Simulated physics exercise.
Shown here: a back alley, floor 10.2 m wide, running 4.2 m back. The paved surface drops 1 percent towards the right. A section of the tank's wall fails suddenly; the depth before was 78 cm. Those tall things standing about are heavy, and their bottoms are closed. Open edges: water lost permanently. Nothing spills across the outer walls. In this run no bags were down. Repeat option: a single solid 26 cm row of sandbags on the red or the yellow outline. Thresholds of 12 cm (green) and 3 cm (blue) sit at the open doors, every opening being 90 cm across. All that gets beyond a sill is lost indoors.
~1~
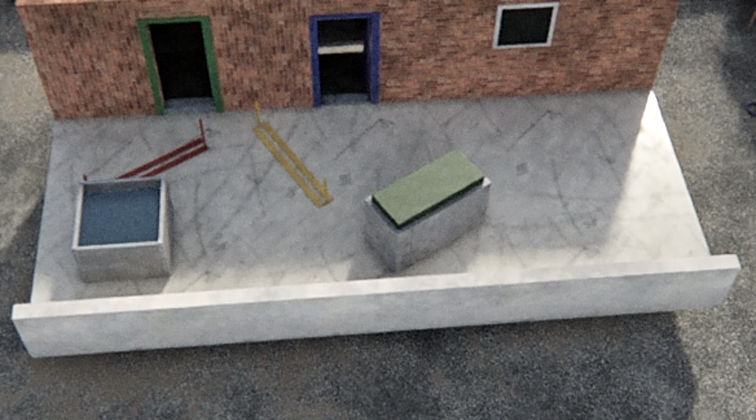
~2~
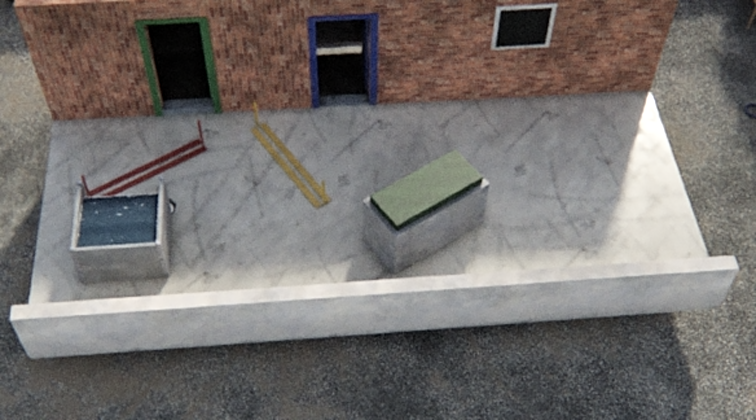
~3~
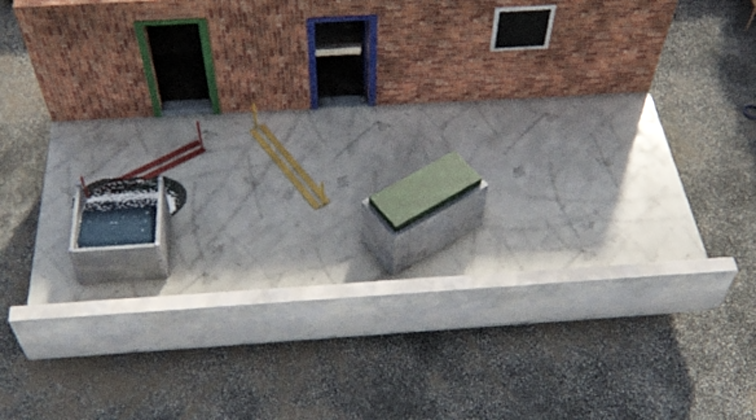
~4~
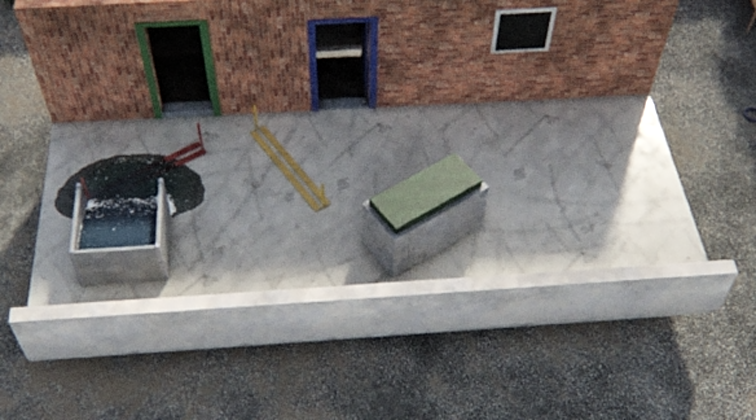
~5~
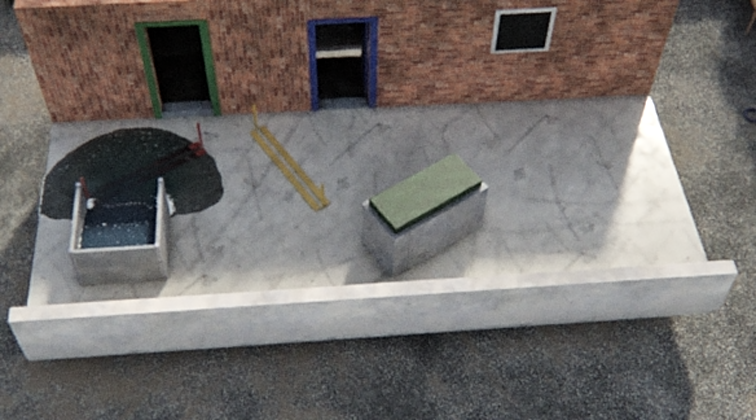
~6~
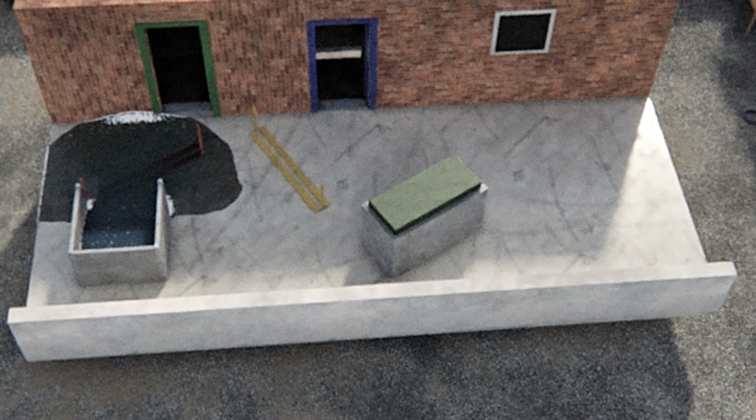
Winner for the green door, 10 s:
Red mark.
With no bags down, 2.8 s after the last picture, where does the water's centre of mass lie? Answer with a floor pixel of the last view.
Centre of water: Approx. (228, 160).
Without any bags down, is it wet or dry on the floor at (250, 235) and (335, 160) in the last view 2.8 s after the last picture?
Point 1: Unwetted; point 2: Submerged.
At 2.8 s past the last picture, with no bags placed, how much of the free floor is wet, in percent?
Wet fraction: Around 35 %.
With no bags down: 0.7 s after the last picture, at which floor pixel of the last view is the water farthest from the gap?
(295, 116).
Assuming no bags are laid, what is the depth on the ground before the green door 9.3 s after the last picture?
Some 2.0 cm.
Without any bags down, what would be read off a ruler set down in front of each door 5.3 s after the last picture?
In cm: Green 4, blue 2.
Then, 0.7 s after the last picture water covers 15 % of the floor and is deepest (36 cm) near (130, 124) in the run without bags; in at the green door, 38 L with no bags, 4 L with the row on red, 48 L on yellow.
Then, 1.5 s after the last picture water covers 20 % of the floor and is deepest (20 cm) near (213, 120) in the run without bags; in at the green door, 80 L with no bags, 9 L with the row on red, 96 L on yellow.
Then, 2.8 s after the last picture water covers 35 % of the floor and is deepest (10 cm) near (140, 131) in the run without bags; in at the green door, 91 L with no bags, 10 L with the row on red, 103 L on yellow.
Then, 5.3 s after the last picture water covers 55 % of the floor and is deepest (5 cm) near (391, 225) in the run without bags; in at the green door, 92 L with no bags, 10 L with the row on red, 103 L on yellow.
Then, 9.3 s after the last picture water covers 45 % of the floor and is deepest (3 cm) near (401, 216) in the run without bags; in at the green door, 92 L with no bags, 10 L with the row on red, 103 L on yellow.
